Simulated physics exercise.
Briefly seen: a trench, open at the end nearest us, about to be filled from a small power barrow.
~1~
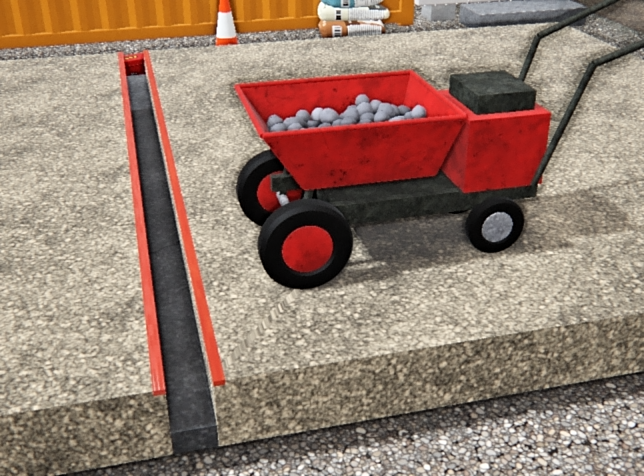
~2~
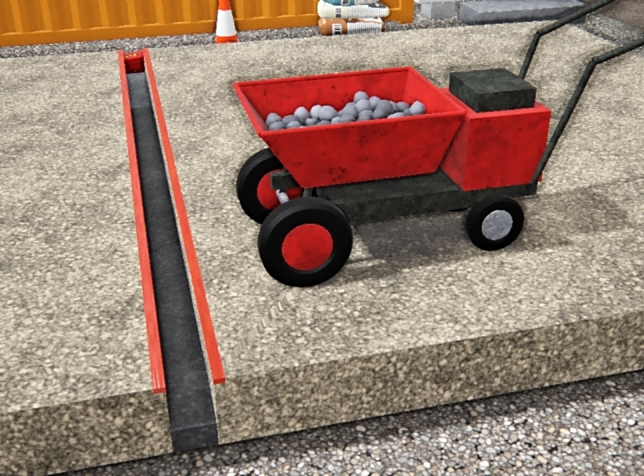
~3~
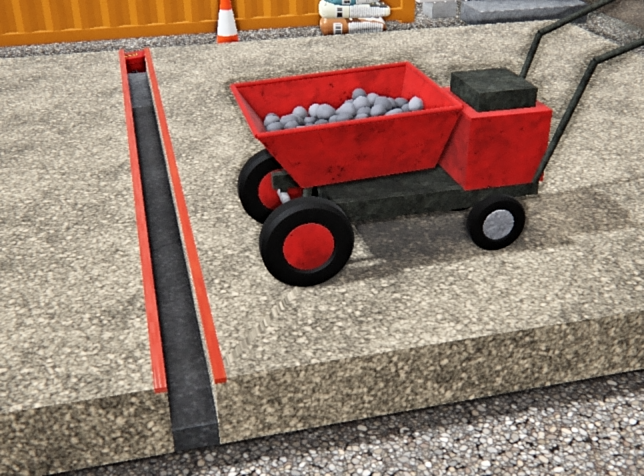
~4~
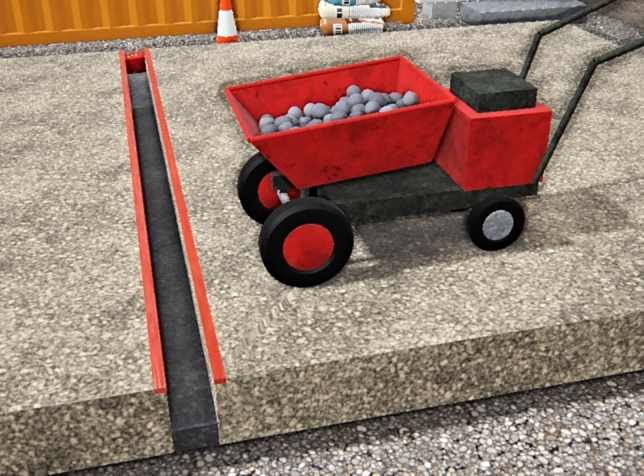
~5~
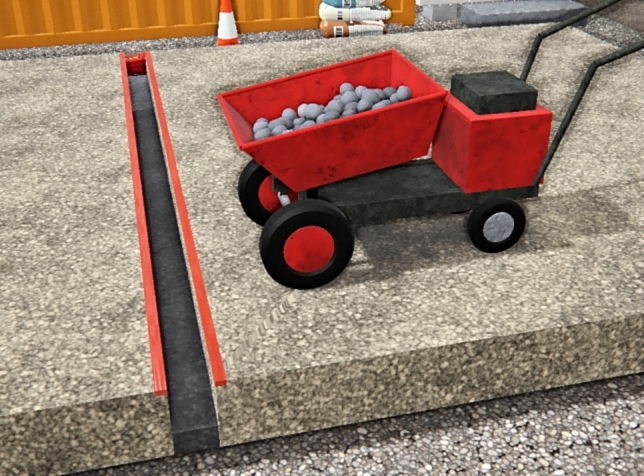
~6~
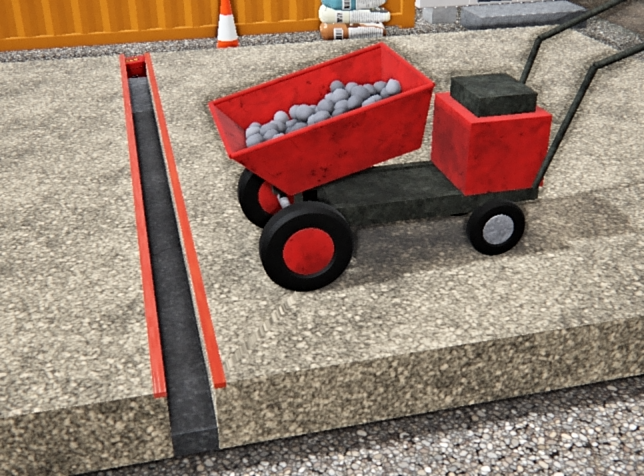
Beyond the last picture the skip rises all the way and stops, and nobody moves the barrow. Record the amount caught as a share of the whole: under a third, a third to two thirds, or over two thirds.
The amount that reaches the trench will sit in the middle band of a third to two thirds.
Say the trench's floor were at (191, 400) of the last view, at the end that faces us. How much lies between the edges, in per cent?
The share would be around 20 in a hundred.
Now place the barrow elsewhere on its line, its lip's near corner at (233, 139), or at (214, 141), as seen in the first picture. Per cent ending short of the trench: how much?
First spot: 0 %, second spot: 0 %.
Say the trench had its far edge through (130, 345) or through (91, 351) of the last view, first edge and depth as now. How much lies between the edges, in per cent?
Lab note: Try one about 80 %, try two about 100 %.
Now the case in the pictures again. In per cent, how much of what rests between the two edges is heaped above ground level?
10 in a hundred.
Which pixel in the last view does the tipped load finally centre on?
Centre at rest: Close to (148, 268).
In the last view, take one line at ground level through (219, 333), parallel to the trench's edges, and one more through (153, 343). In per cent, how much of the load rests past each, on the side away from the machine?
That's 100 in a hundred for the first and 50 in a hundred for the second.
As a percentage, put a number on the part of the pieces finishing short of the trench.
That share comes out near 0 in a hundred.
Shortly afterwards, skip tipped steeply; the whole lot in the skip.
Next, skip tipped right over; the bulk in the skip; a little in or heaped over the trench; near a quarter beyond it; only a few falling.
Some moments later, skip tipped right over; a little in the skip; near a third in or heaped over the trench; near half beyond it.
In the end, skip tipped right over; only a few in the skip; near half in or heaped over the trench; near half beyond it.
